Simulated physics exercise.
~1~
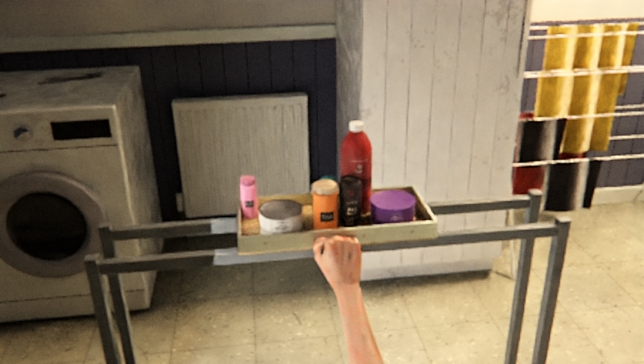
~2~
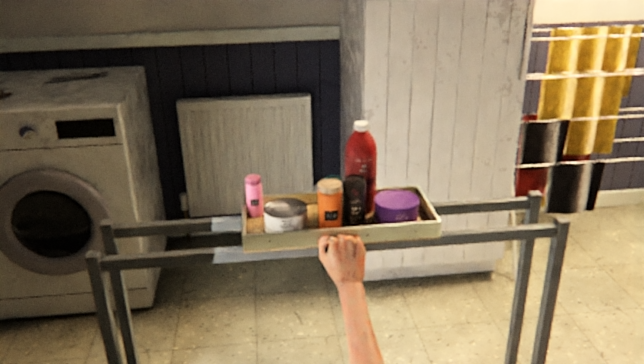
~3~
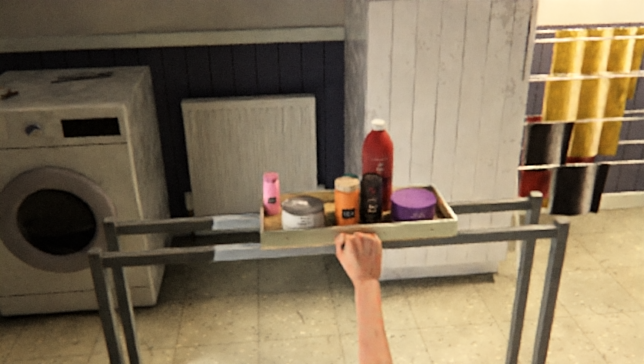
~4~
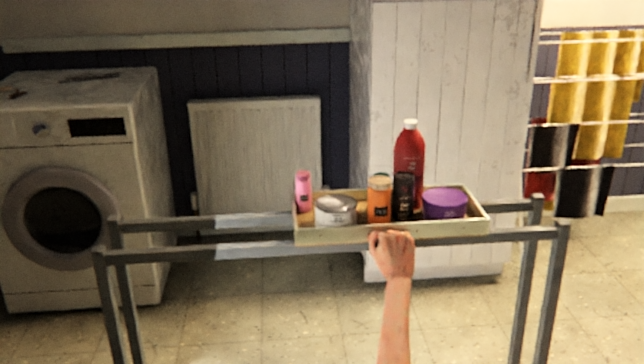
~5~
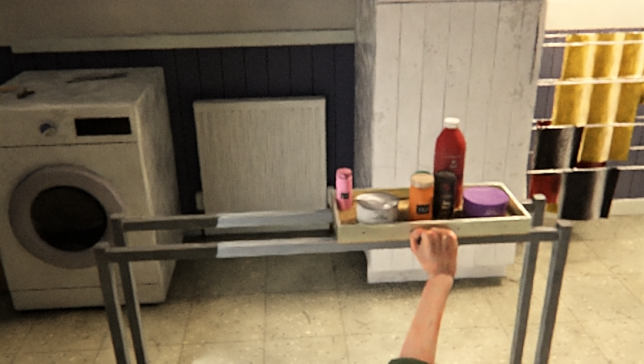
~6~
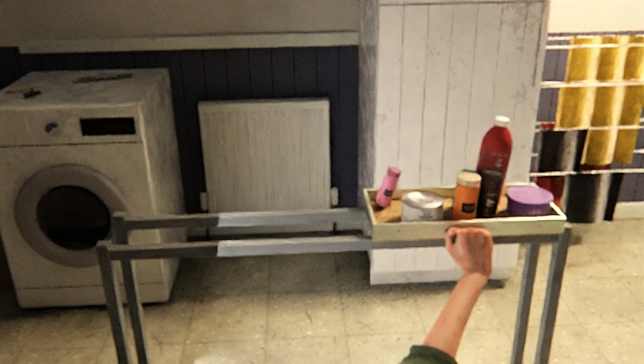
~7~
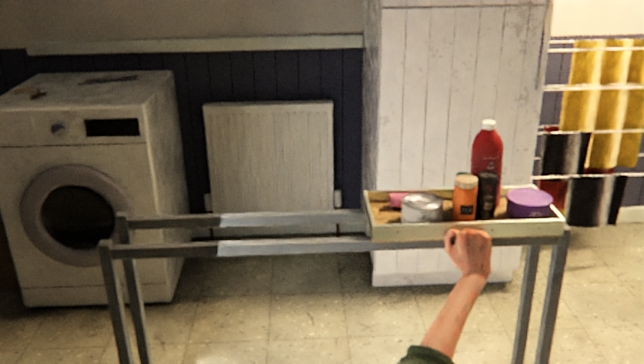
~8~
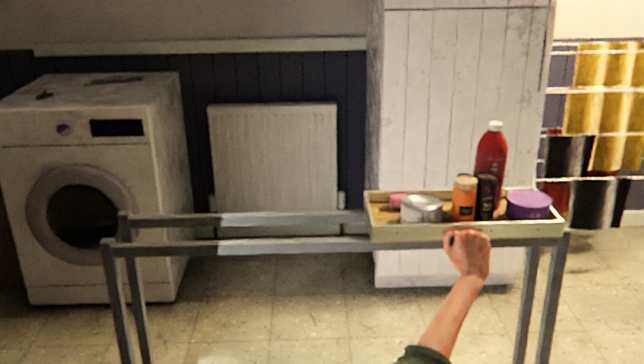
In the video, a hand slides a tray of toiletries rightward along a metal rack, gathering speed until it stops at the right end. The pink bottle tips over and ends lying on its side, while the red bottle, orange jar and black can remain standing beside the tubs.
